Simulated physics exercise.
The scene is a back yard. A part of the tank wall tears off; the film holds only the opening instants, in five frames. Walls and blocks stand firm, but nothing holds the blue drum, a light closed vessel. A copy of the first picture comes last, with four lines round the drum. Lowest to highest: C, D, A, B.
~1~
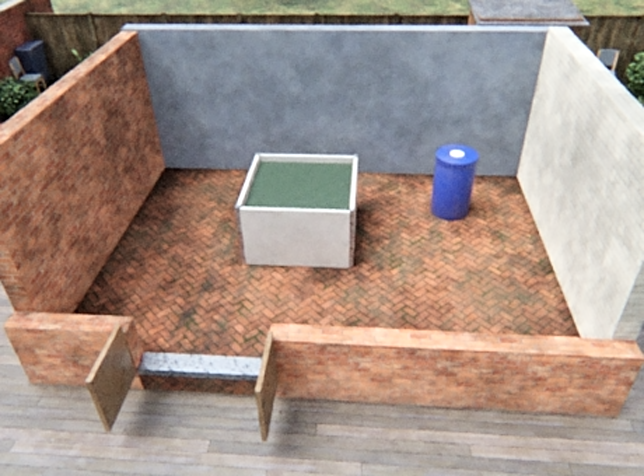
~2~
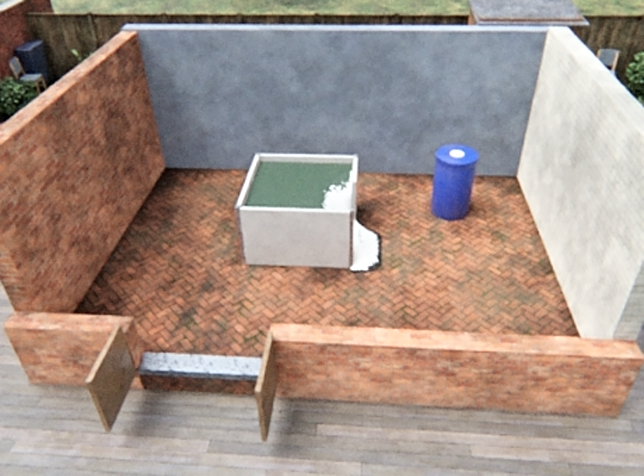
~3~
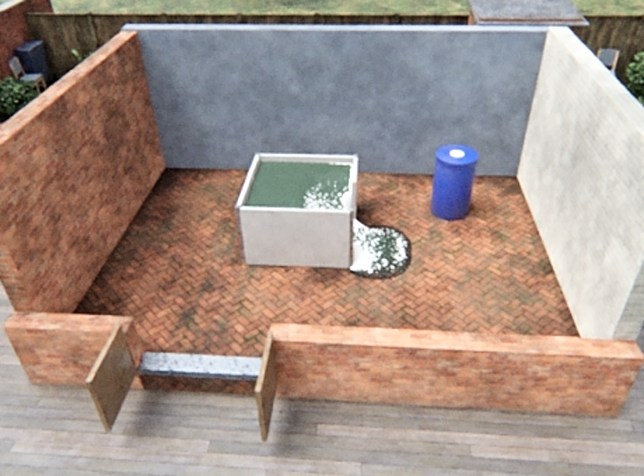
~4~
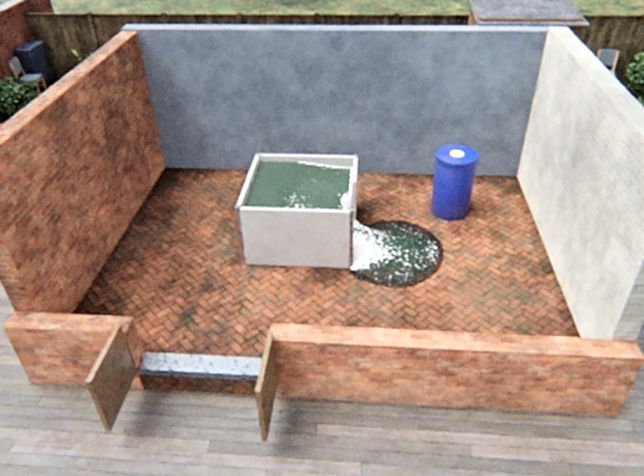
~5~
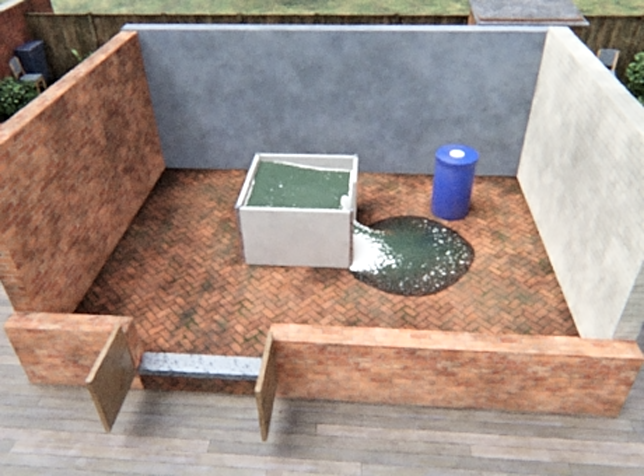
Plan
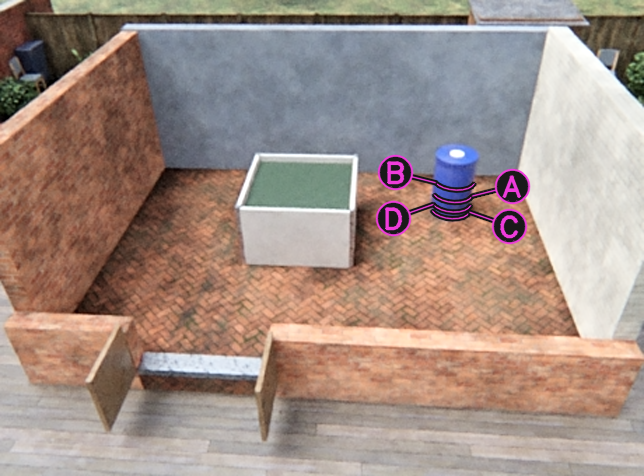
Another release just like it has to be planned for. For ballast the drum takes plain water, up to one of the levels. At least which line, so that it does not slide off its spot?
Go for D.
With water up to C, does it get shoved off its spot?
Yes, that goes wrong.
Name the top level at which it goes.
C.
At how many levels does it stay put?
Three.
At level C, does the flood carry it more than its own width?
Yes, clearly.
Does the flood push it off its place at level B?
No, not at all.
On the marked copy, A at (454, 202); B at (456, 190); C at (452, 218); D at (453, 212); from the bottom up C, D, A, B.
With A, it does not move.
With B, it does not move.
With C, it is pushed about twice its own width away.
With D, it does not move.
